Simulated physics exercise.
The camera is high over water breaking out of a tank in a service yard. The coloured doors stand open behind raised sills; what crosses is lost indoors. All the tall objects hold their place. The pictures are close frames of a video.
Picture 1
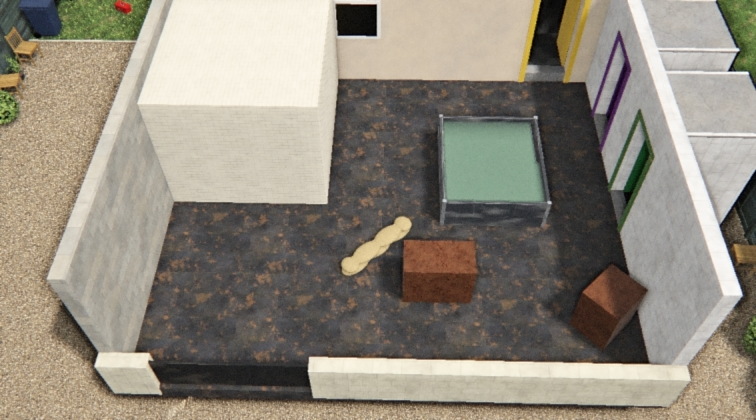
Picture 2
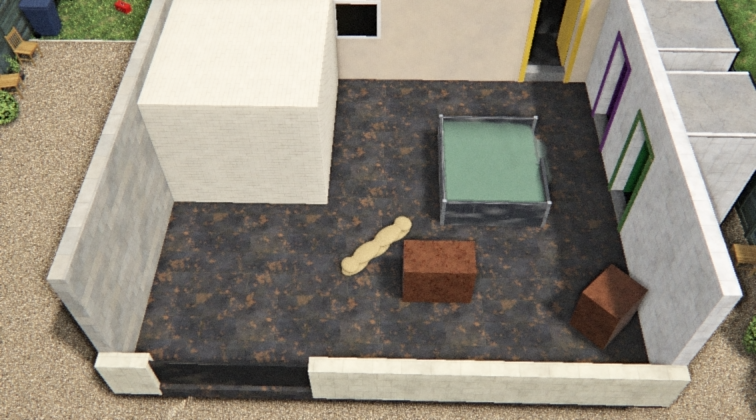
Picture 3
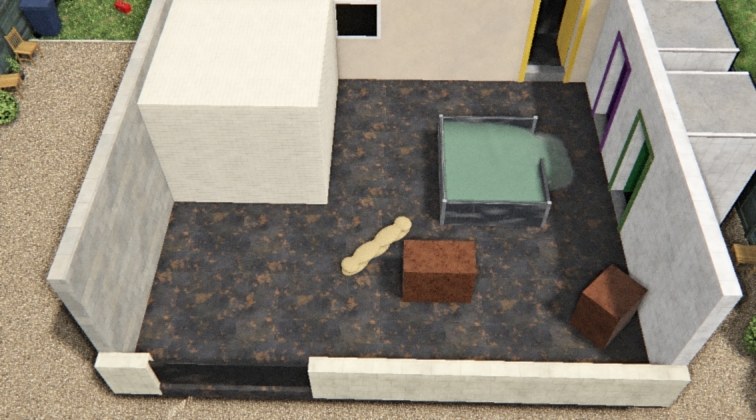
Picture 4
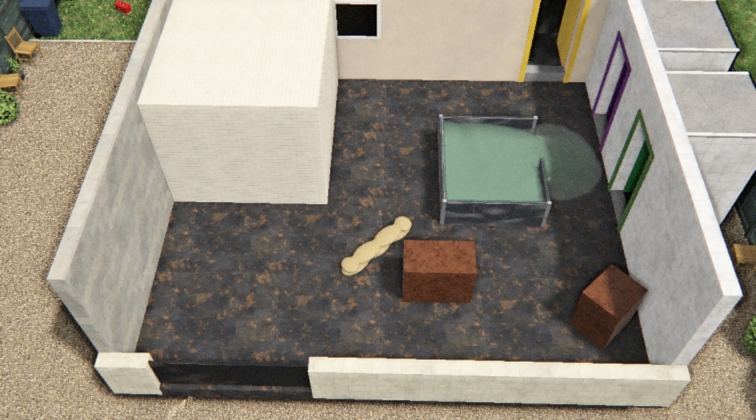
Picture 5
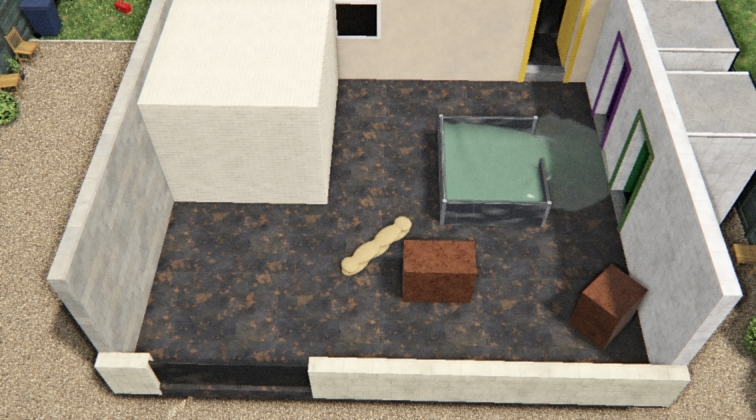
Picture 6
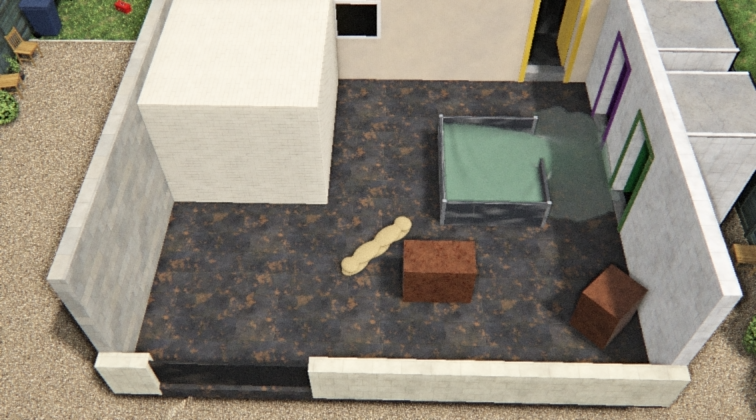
Pale green water bursting through the right side of a glass-walled tank and spreading across dark paving toward the purple and green doorways.
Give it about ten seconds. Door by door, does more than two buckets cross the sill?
One by one: The purple door takes more than that; the green door takes more than that; the yellow door stays under that.
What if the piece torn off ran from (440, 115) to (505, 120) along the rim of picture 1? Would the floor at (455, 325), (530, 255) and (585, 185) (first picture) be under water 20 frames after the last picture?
In that order: Free of water, clear, covered.
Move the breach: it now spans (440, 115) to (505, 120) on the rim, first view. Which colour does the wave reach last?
Last comes the green one.
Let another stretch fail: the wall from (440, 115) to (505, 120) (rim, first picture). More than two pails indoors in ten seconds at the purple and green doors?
Then: The purple door is under; the green door keeps below it.
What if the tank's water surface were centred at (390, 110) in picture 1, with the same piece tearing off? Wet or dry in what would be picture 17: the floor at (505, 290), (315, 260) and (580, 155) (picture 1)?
In turn: Not flooded, no water, under water.
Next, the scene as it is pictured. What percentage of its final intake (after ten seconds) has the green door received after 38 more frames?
Close to 85 %.
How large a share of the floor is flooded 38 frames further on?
Near 55 in a hundred.
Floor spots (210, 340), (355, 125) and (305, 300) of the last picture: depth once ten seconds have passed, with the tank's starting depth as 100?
In that order: 6, 12 and 8 per cent.
A moment on, water covers 10 % of the floor; the purple door over two buckets in, the green door under two buckets in, the yellow door not reached.
Next, water covers 15 % of the floor; the purple door far over two buckets in, the green door over two buckets in, the yellow door wet at the sill, nothing in.
Then, water covers 35 % of the floor; the purple door far over two buckets in, the green door over two buckets in, the yellow door wet at the sill, nothing in.
Later, water covers 55 % of the floor; the purple door far over two buckets in, the green door far over two buckets in, the yellow door wet at the sill, nothing in.
In the end, water covers 80 % of the floor; the purple door far over two buckets in, the green door far over two buckets in, the yellow door wet at the sill, nothing in.
